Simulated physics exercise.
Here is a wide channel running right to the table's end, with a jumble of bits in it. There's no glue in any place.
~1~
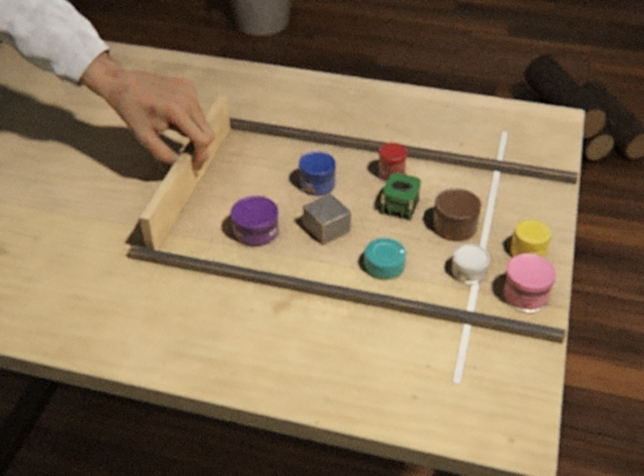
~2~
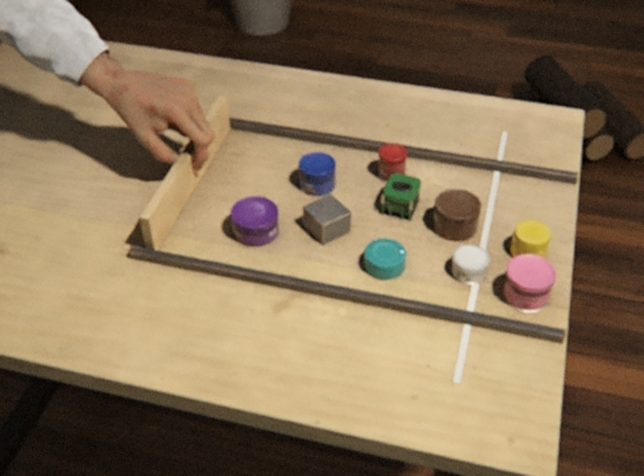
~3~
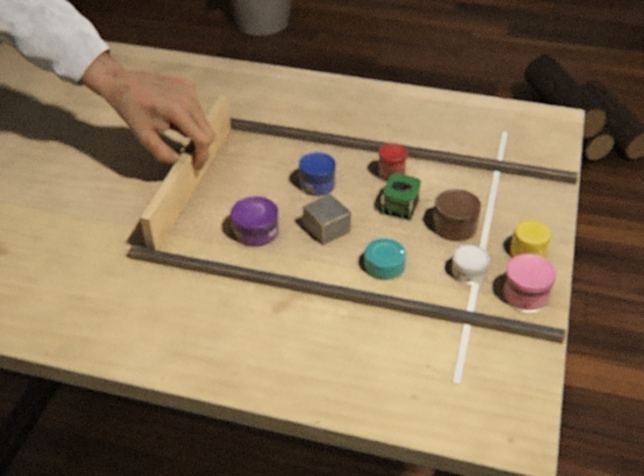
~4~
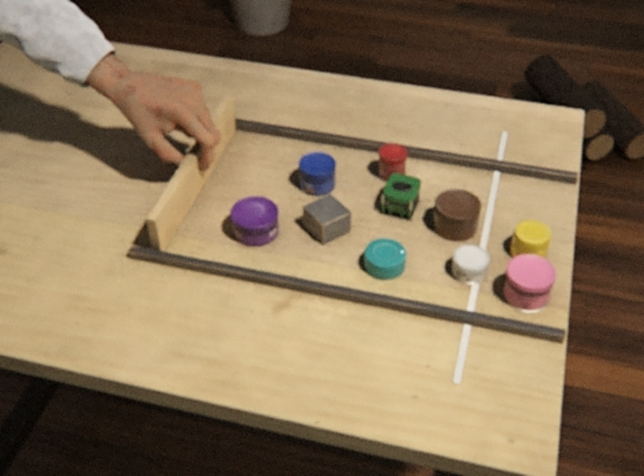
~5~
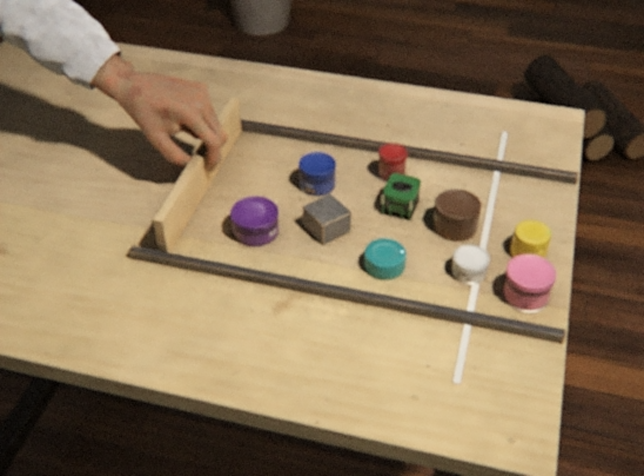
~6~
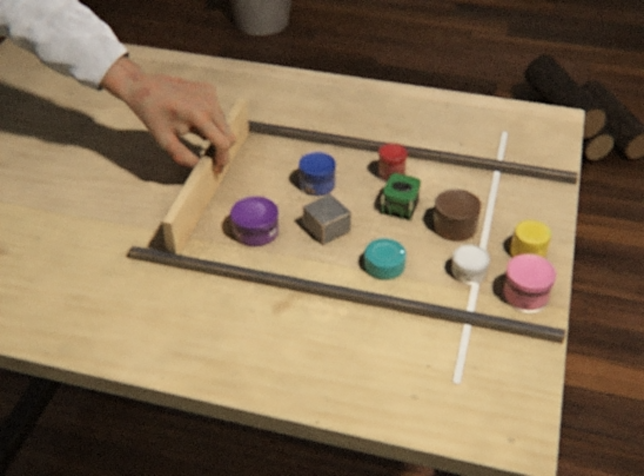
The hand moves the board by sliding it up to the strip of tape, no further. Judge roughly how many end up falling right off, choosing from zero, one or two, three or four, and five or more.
It is one or two.
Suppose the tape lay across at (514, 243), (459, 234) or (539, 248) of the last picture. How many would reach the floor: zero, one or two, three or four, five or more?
First three or four, then none, then five or more.
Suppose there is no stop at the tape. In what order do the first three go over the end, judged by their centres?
They are the yellow lid, then the pink pot, then the brown tub.
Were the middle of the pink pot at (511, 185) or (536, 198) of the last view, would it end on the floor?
In the two tries the pink pot is not knocked off and is not knocked off, in that order.
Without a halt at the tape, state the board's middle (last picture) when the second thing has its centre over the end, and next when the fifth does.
Around (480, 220); afterwards around (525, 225).
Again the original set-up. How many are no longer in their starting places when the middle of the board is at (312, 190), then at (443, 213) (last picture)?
Counts: 3 and 10.
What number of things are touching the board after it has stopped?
Looks like 4 of them, all told.
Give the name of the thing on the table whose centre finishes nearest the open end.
Result: Pink pot.
A little later, none off yet; pink pot at rest near (529, 284); yellow lid at rest near (531, 242); white pot at rest near (470, 265).
When it is over, the number that fall off is one or two; down, yellow lid.
